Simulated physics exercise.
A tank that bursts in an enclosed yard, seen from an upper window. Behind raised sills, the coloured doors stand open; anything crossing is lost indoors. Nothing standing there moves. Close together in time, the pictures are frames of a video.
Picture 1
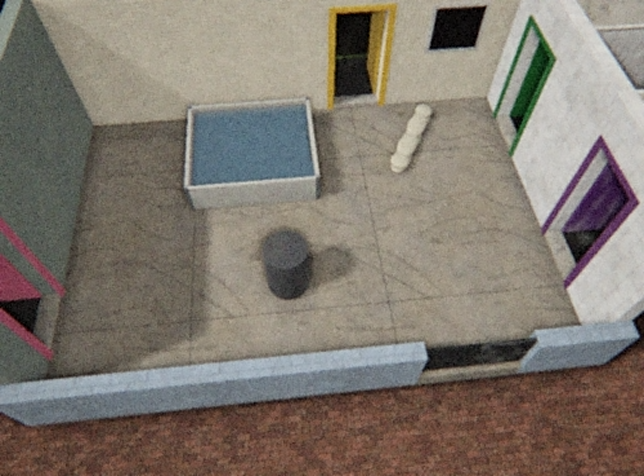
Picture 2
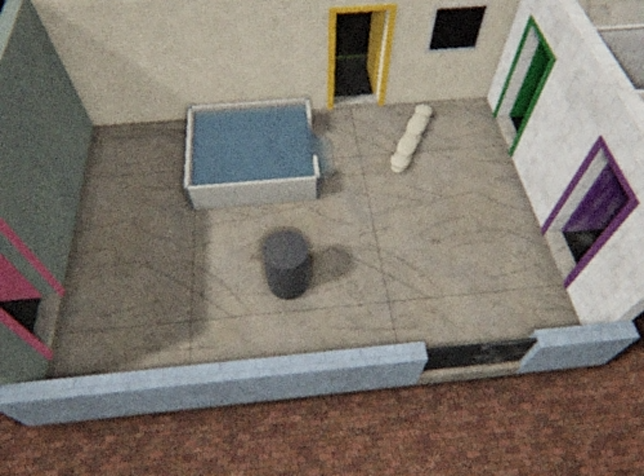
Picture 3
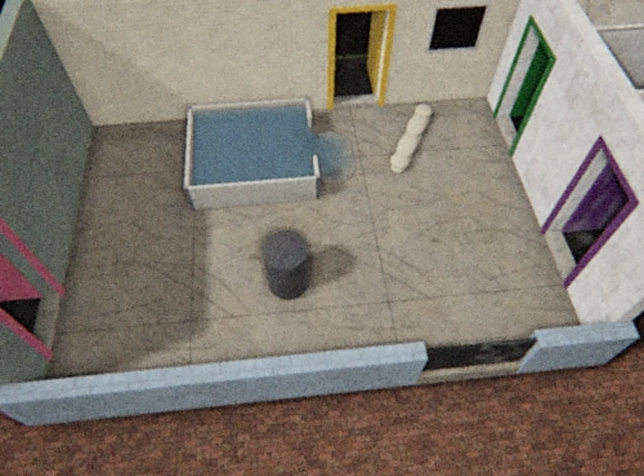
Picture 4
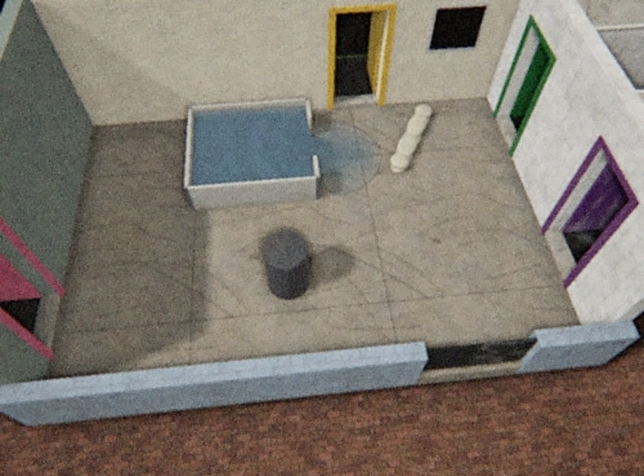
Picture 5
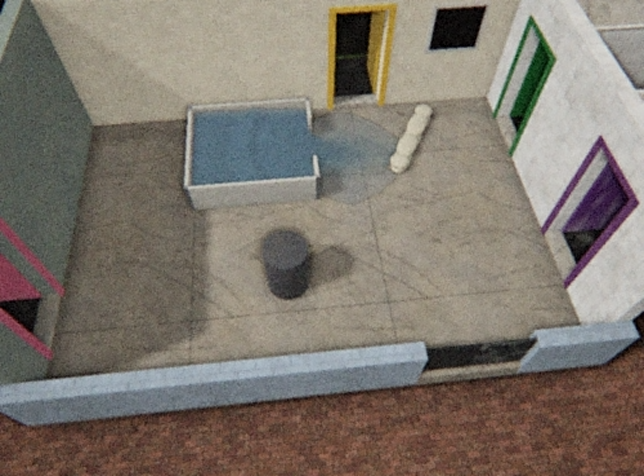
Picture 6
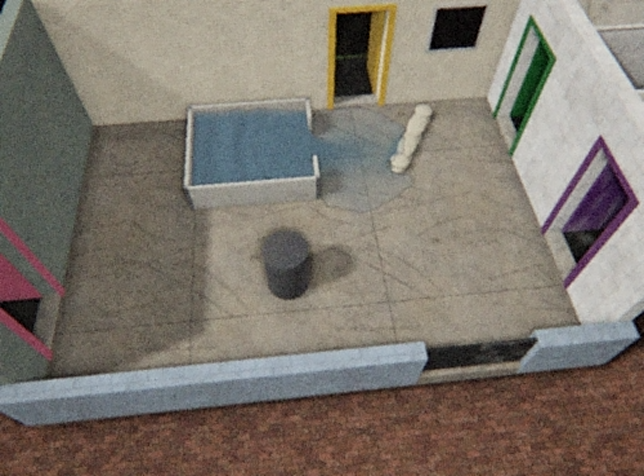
We see a walled yard with coloured doorways, a dark cylinder and a low tank of blue water; the tank's right side opens, and water pours out rightward, spreading across the floor to a pale, lumpy object.
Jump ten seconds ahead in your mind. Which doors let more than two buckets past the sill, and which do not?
My prediction: The pink door will pass two buckets at most; the yellow door will pass more than two buckets; the green door will pass two buckets at most; the purple door will pass two buckets at most.
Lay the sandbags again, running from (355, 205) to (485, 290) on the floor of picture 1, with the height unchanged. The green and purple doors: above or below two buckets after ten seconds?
Green exceeds the limit, and purple falls short.
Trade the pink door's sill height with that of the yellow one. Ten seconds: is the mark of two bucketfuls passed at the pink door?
So the pink door does not reach it.
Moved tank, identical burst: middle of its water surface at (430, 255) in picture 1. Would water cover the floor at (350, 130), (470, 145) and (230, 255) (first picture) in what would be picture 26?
Well, in the order you listed them, they'd be unreached, reached by the flood and unreached.
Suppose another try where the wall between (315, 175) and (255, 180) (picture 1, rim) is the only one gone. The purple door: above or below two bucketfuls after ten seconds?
Purple door: Under the line.
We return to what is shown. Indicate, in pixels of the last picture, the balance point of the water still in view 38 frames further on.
The balance point is around (357, 186).
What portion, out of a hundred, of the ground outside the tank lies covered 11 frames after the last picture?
The answer is around 25 per cent.
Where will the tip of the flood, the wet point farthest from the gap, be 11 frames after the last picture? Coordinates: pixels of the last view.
Near (548, 250).
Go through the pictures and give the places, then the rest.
In the first picture, the tank at (251, 144) is whole and still.
In the second picture, the front is at (327, 177), out from the gap at (311, 151).
In the third picture, water pours out at (311, 152) and has run to (349, 172).
In the fourth picture, the front is at (377, 160), out from the gap at (311, 152).
In the fifth picture, water pours out at (311, 152) and has run to (399, 144).
In the sixth picture, water pours out at (311, 151) and has run to (405, 132).
A moment on, water covers 15 % of the floor; the pink door not reached, the yellow door wet at the sill, nothing in, the green door not reached, the purple door not reached.
Next, water covers 25 % of the floor; the pink door not reached, the yellow door under two buckets in, the green door wet at the sill, nothing in, the purple door not reached.
Then, water covers 40 % of the floor; the pink door not reached, the yellow door over two buckets in, the green door under two buckets in, the purple door wet at the sill, nothing in.
Later, water covers 50 % of the floor; the pink door not reached, the yellow door over two buckets in, the green door under two buckets in, the purple door wet at the sill, nothing in.
In the end, water covers 80 % of the floor; the pink door not reached, the yellow door far over two buckets in, the green door under two buckets in, the purple door wet at the sill, nothing in.
